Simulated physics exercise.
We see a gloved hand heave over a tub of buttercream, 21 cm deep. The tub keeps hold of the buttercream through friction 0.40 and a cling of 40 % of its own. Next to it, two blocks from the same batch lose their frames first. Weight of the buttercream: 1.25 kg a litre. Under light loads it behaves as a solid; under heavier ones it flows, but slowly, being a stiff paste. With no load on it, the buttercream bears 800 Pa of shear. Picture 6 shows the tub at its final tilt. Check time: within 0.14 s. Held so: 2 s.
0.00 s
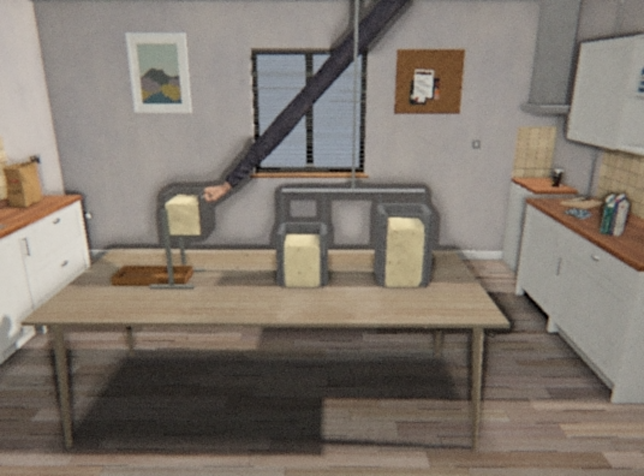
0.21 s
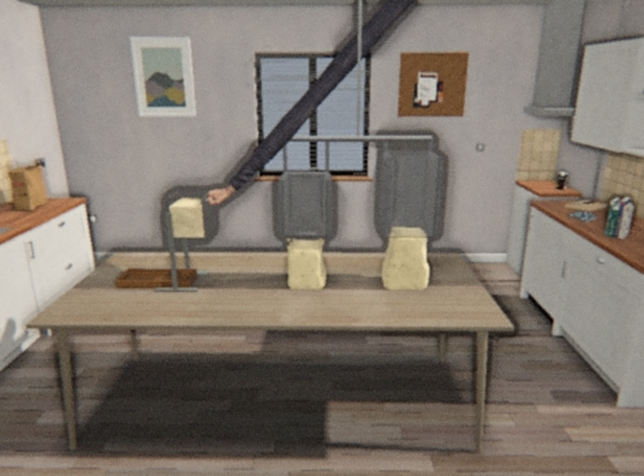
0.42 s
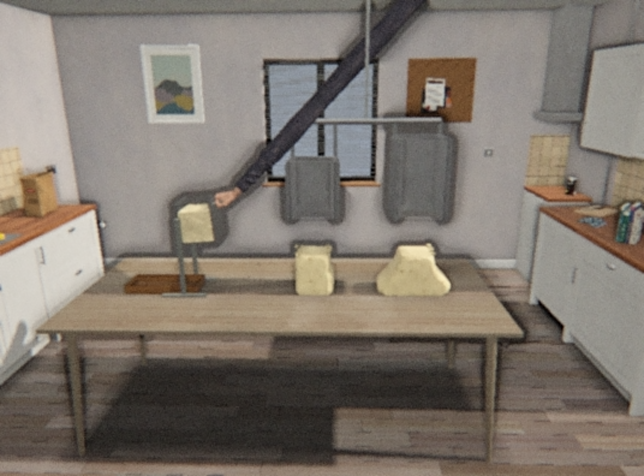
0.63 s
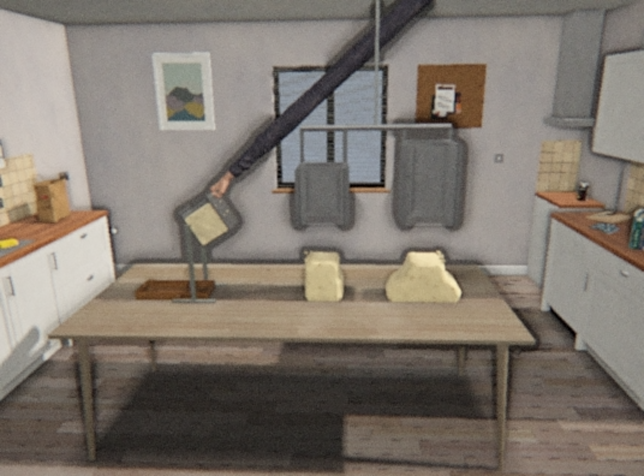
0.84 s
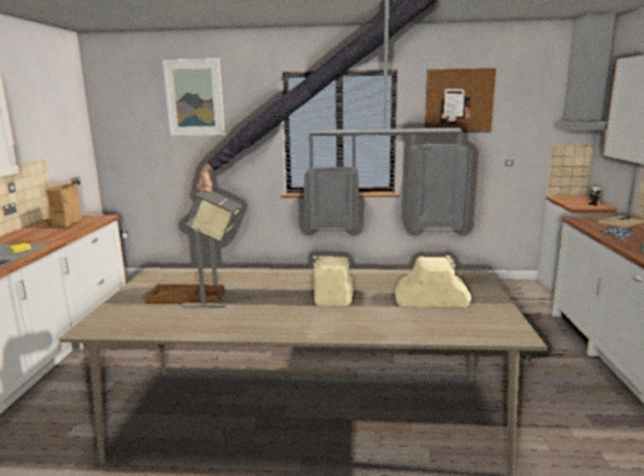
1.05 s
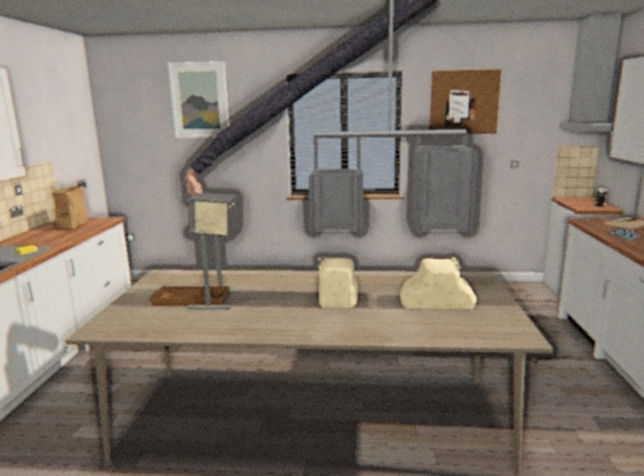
Grey casings rising off two buttercream blocks on a table, the right one slumping, then a hand tilting a tub at left.
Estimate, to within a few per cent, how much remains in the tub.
Roughly 100 per cent remains in the tub.
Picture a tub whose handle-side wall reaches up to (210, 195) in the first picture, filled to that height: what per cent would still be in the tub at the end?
In that case close to 95 %.
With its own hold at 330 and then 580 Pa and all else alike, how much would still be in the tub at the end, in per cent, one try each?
First try roughly 70 per cent, second try roughly 100 per cent.
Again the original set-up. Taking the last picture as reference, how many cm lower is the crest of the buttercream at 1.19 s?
I reckon it's close to 0 cm.
After 1.19 s, the tub is at 86 degrees and holds 100 %.
After 1.36 s, the tub is at 86 degrees and holds 100 %.
After 1.53 s, the tub is at 86 degrees and holds 100 %.
After 1.70 s, the tub is at 86 degrees and holds 100 %.
After 3.05 s, the tub is at 86 degrees and holds 100 %.
